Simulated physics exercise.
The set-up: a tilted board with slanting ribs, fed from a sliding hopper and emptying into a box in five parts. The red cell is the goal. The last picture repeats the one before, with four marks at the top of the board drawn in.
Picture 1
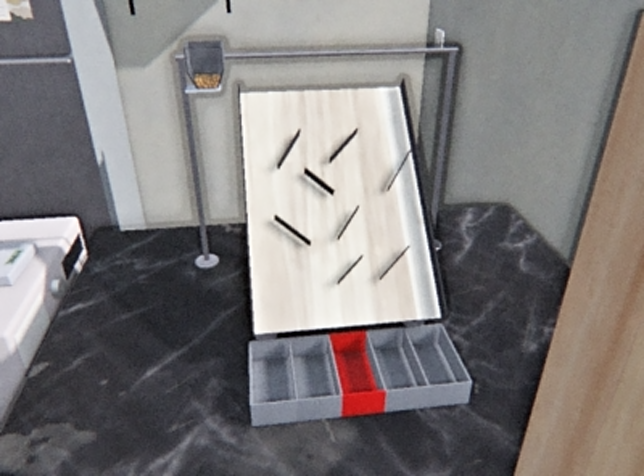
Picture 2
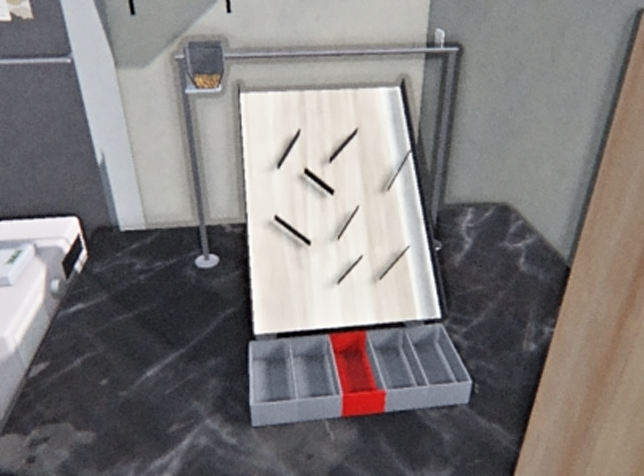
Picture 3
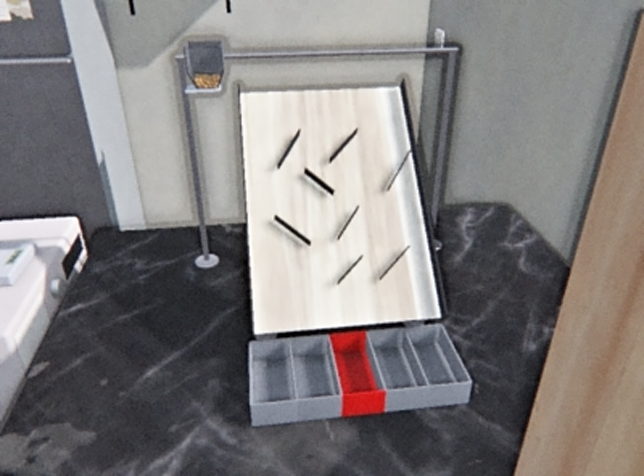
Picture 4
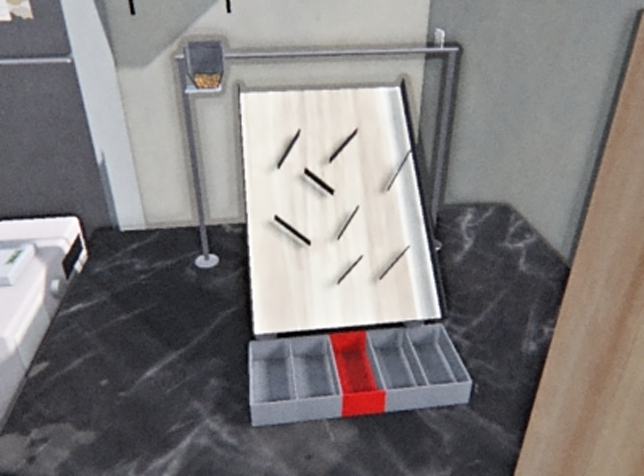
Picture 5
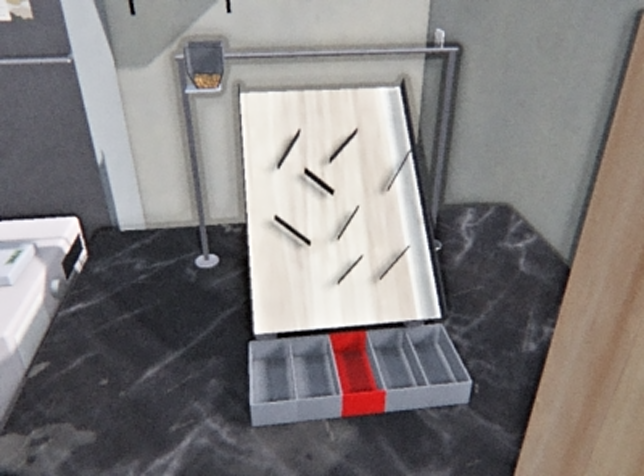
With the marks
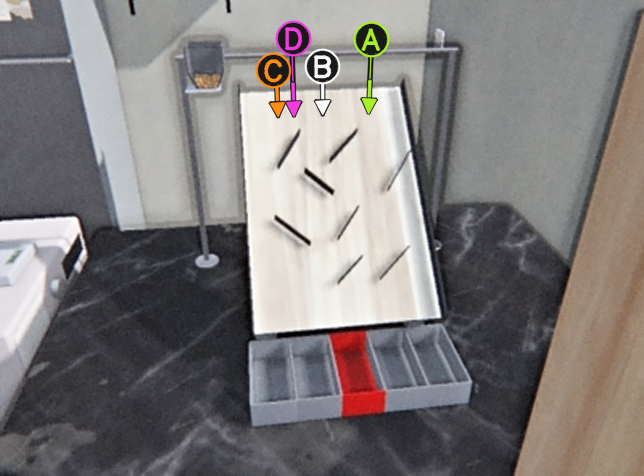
On a dark marbled counter, a tilted ribbed board stands motionless above a five-part box.
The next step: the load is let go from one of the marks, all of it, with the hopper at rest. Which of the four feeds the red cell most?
A is best.
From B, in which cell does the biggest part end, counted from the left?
The second from the left.
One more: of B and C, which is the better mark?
That would be B.
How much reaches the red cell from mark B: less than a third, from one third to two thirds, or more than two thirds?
Less than a third.
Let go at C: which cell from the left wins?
The first from the left.
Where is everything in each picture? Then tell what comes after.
Hopper at (207, 80), round wooden beads, door shut, in the first frame.
Ribs (279, 164) to (300, 129), (331, 158) to (358, 128), (305, 167) to (334, 191), in the second frame.
Ribs (390, 186) to (410, 150), (275, 215) to (311, 242), (339, 236) to (359, 205), in the third frame.
Ribs (339, 281) to (363, 255), (382, 276) to (410, 245), in the fourth frame.
Red cell at (363, 402), number 3 of 5 from the left, in the fifth frame.
On the marked copy, mark A meets the board at (368, 108); mark B meets the board at (322, 109); mark C meets the board at (277, 111); mark D meets the board at (293, 111).
For mark A, about half in the red cell, about a third in other cells, a small part outside the box.
For mark B, a small part in the red cell, most in other cells, a small part outside the box.
For mark C, a stray few in the red cell, most in other cells, about a quarter outside the box.
For mark D, a small part in the red cell, most in other cells, a small part outside the box.
